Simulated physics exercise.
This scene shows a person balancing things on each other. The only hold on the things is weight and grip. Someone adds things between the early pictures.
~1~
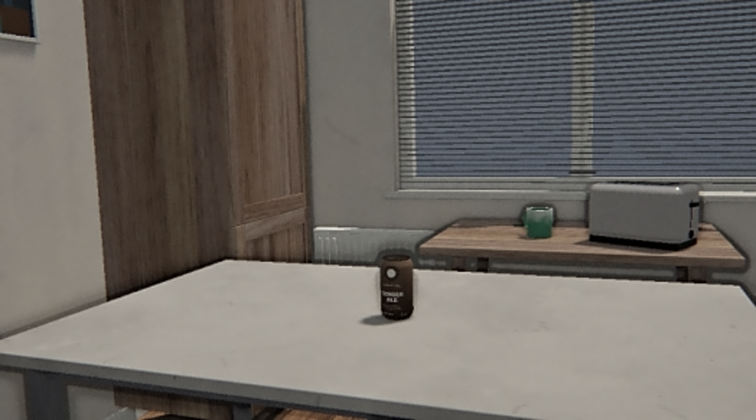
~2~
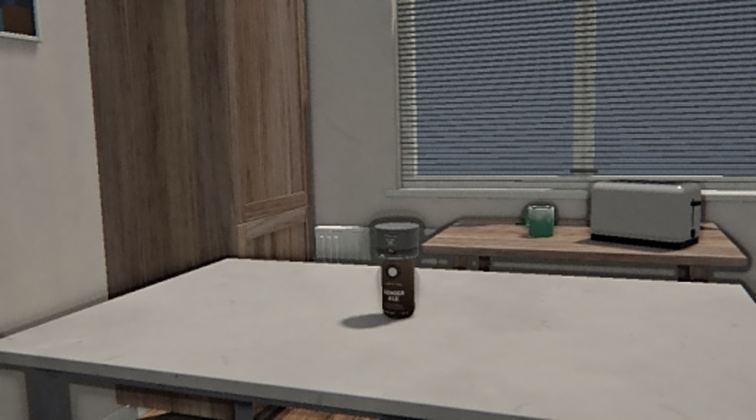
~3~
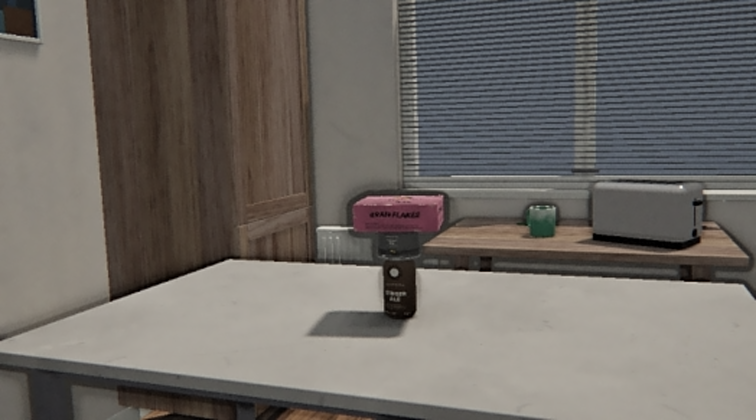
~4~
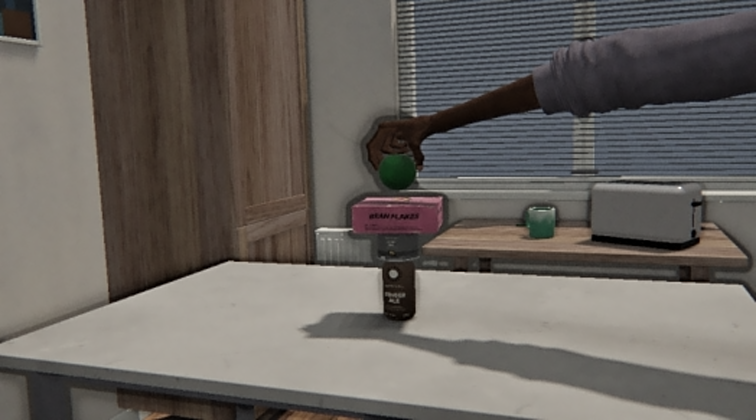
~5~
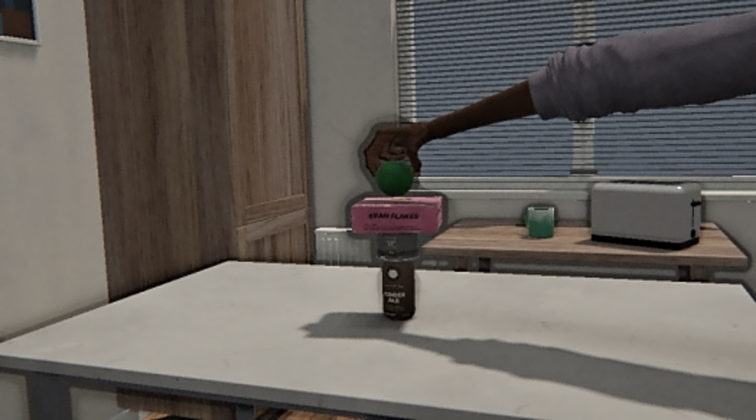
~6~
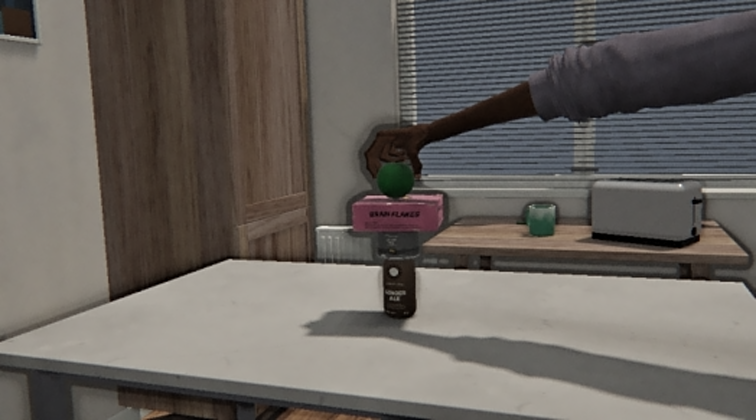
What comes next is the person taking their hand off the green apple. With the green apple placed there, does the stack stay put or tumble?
Most likely the pile will stay as built.
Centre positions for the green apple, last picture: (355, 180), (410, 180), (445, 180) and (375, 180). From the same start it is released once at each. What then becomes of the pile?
Attempt one, the pile falls over; attempt two, it survives; attempt three, it falls over; attempt four, it survives.
Then, 0.20 s past the last view, nothing moves.
Then, 0.40 s past the last view, green apple resting near (396, 181).
Finally, all 4 still in place. Final places as the last picture's camera would see them, green apple near (396, 181). The pile keeps its balance.
